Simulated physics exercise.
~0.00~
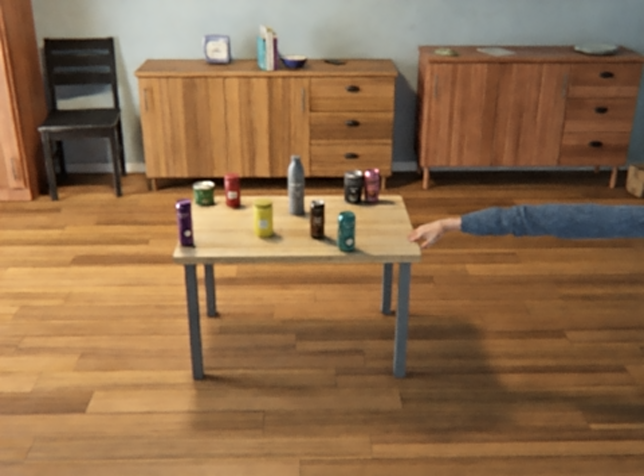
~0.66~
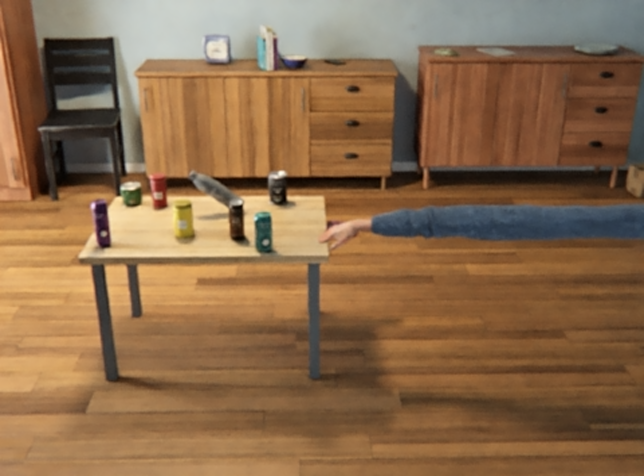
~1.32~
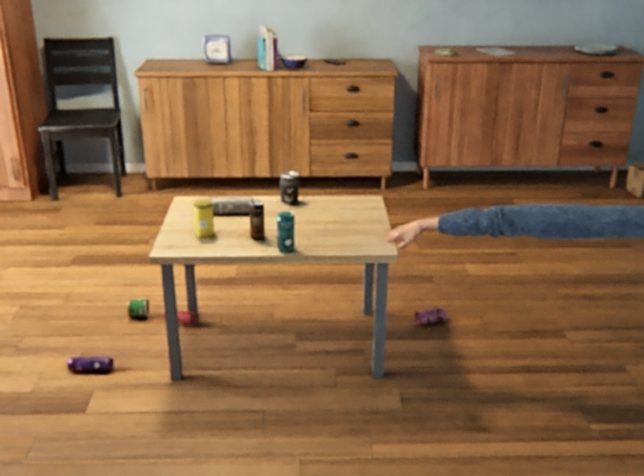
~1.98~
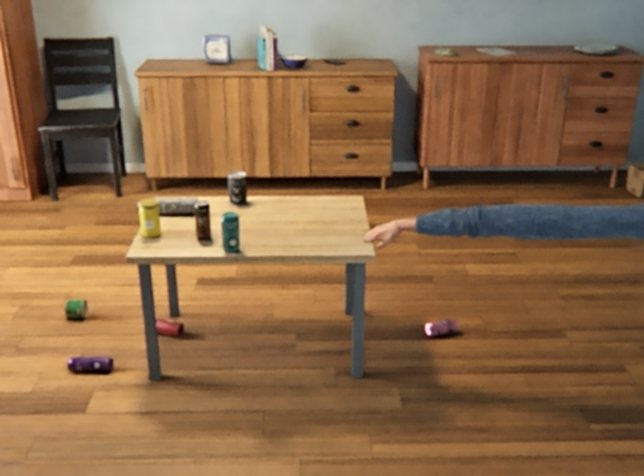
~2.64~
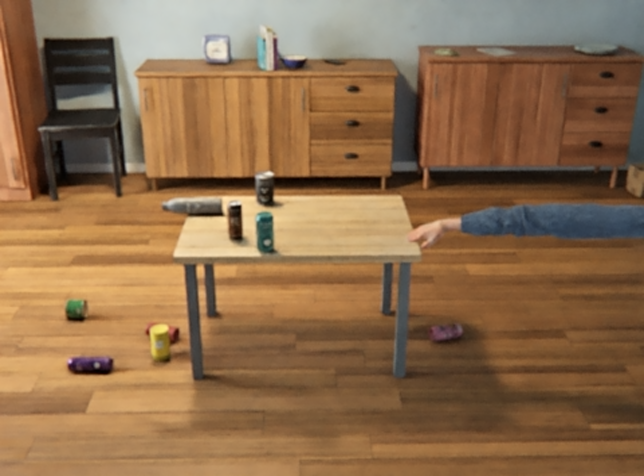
In a wood-floored room, a hand shoves a side table back and forth, toppling a grey bottle and sending five containers to the floor.
